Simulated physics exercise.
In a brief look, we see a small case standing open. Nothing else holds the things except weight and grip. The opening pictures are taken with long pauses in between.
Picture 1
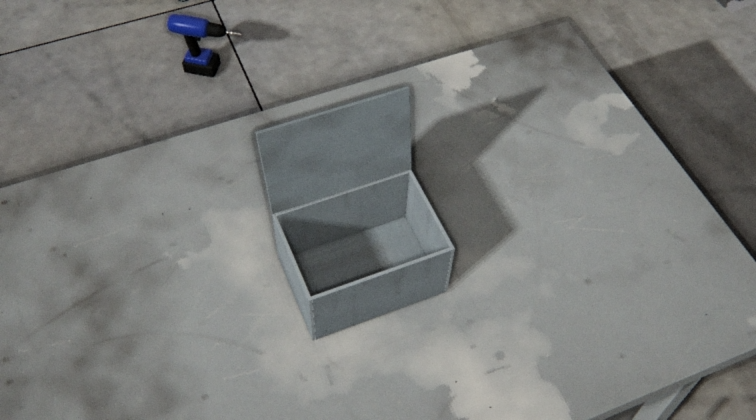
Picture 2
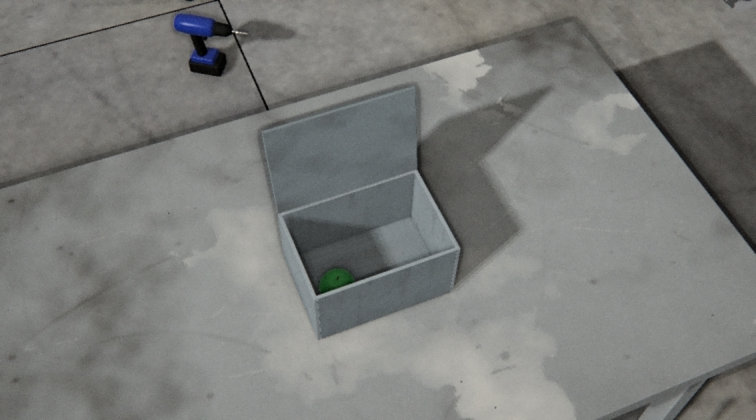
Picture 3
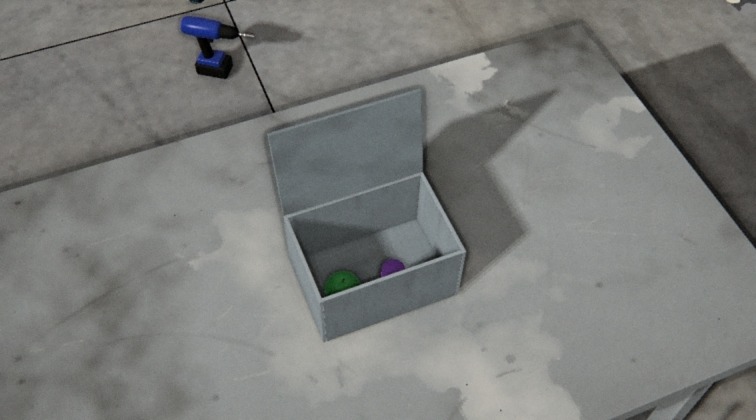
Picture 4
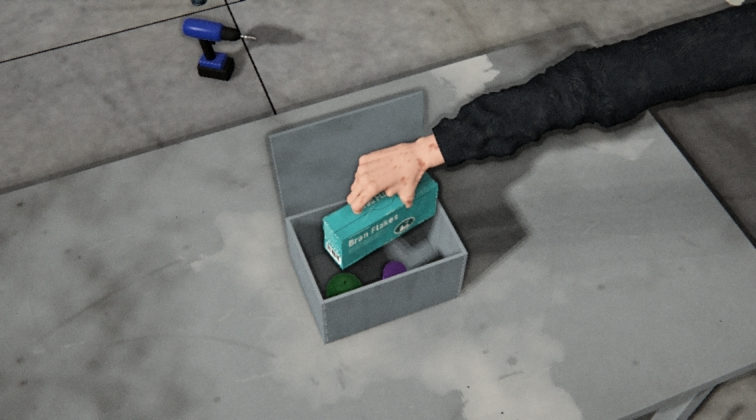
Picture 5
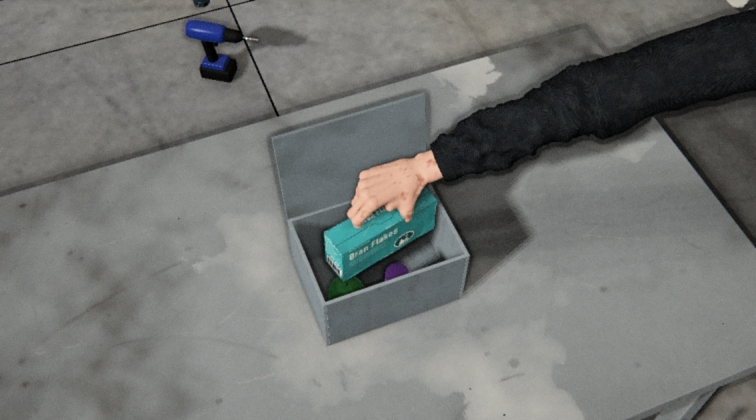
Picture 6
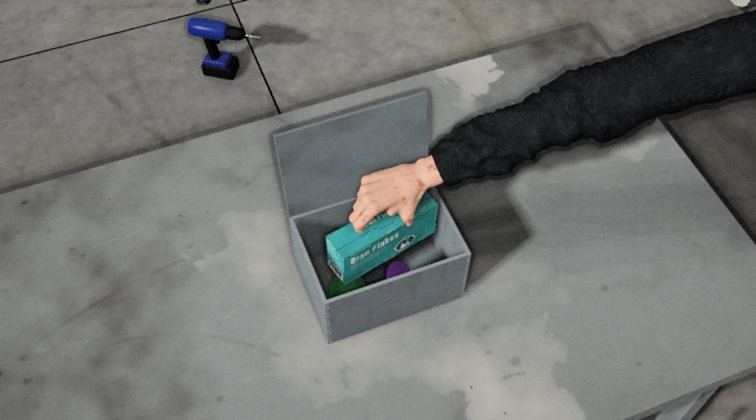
The clip opens on an empty grey box with its lid raised on a table, a blue drill lying beyond it. A green object appears inside, then a purple one beside it. A dark-sleeved arm from the right then holds a turquoise Bran Flakes carton in the box, lowering it slightly.
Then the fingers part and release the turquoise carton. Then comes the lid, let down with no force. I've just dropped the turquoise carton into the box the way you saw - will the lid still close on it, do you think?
Yes. Most likely the lid comes to rest on the rim.
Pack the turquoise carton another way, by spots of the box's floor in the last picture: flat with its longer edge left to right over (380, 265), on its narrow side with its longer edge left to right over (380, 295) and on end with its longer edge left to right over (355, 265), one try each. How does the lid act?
The first time it goes down completely, the next time it goes down completely, and the last time it is kept open.
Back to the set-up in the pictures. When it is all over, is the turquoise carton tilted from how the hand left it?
In the end, the turquoise carton winds up askew.
Then, 1.30 s on from there, lid 77° above the rim; turquoise carton turned 46° from how it was put near (365, 244); green apple shifted a little.
Then, 2.10 s on from there, lid 22° above the rim; turquoise carton turned 46° from how it was put near (365, 244); green apple shifted a little.
In the end, lid shut; toppled in the box, turquoise carton; the other 2 unmoved. At the end, from the last picture's camera, turquoise carton near (362, 256).
